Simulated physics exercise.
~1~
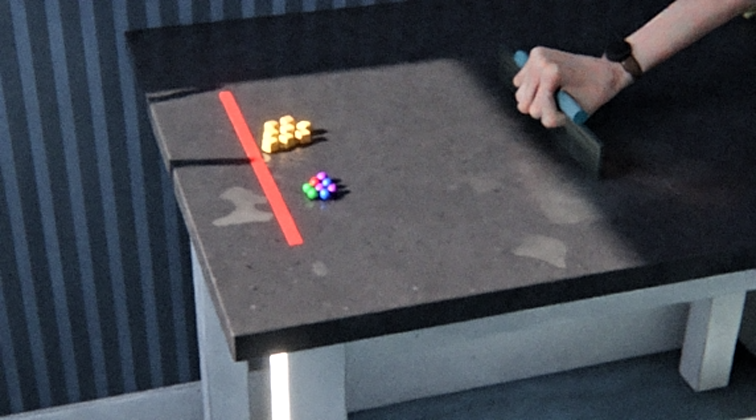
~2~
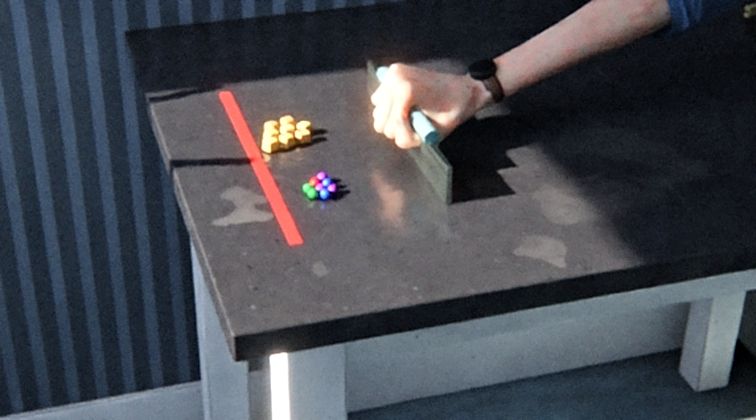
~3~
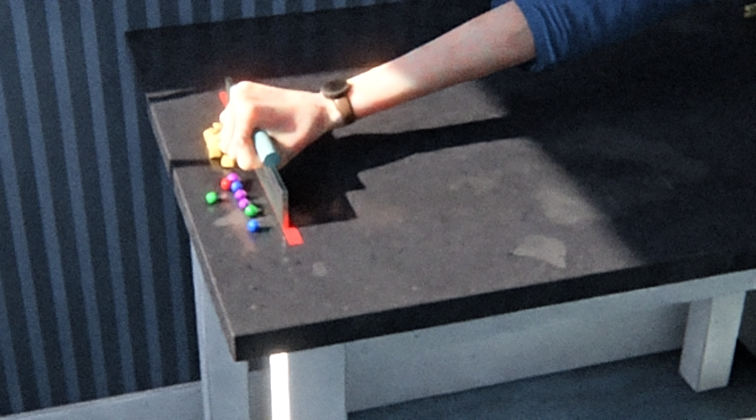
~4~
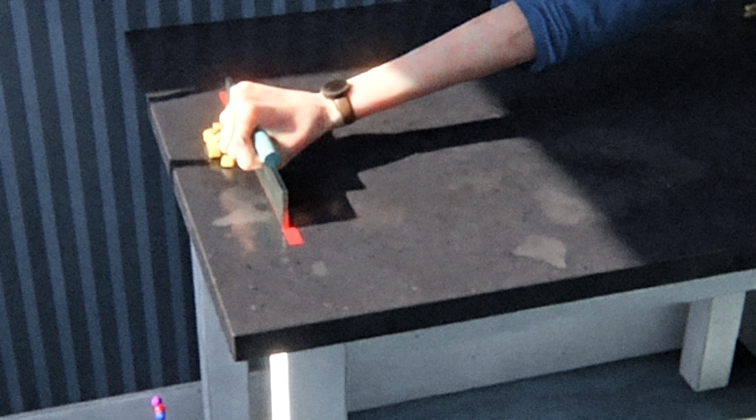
Hand sweeping a scraper left across a dark table to red tape, colourful beads spilling off the edge, yellow pieces staying on.
